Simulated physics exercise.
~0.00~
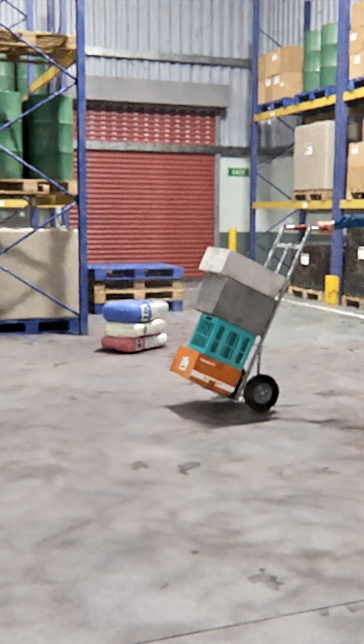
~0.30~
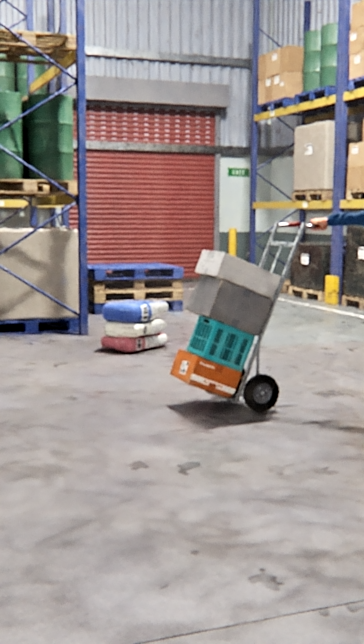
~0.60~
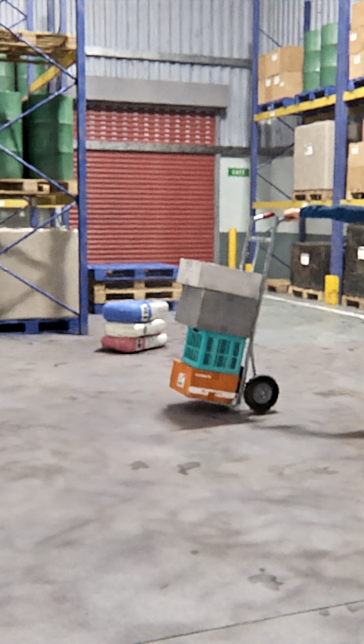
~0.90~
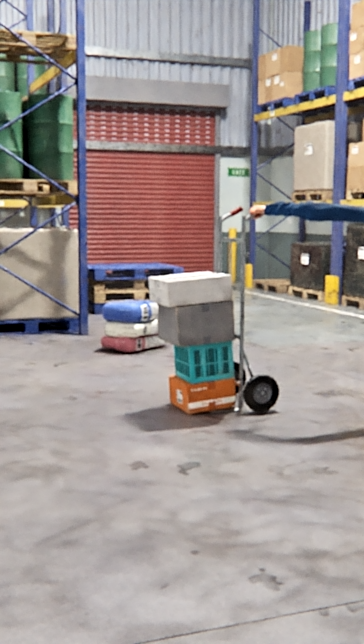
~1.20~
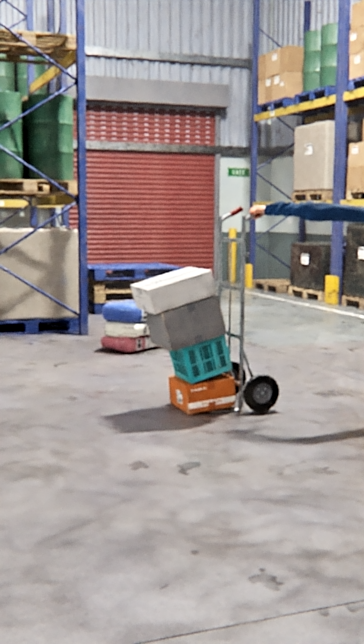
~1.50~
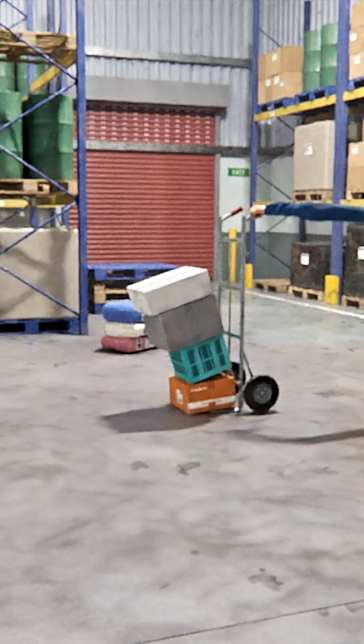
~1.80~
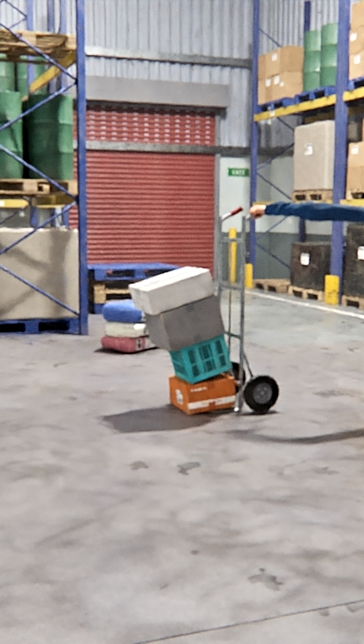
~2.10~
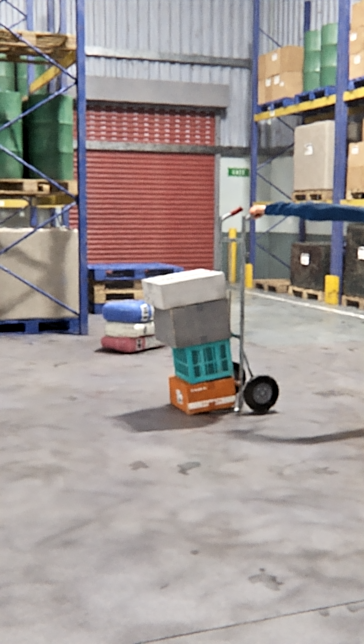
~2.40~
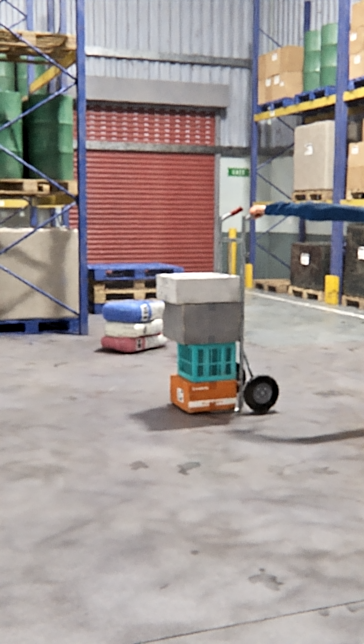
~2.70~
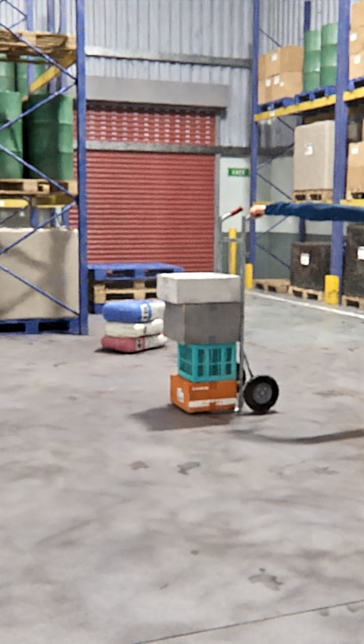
In a warehouse, a loaded hand truck swings upright, its stack tips left, then settles back.
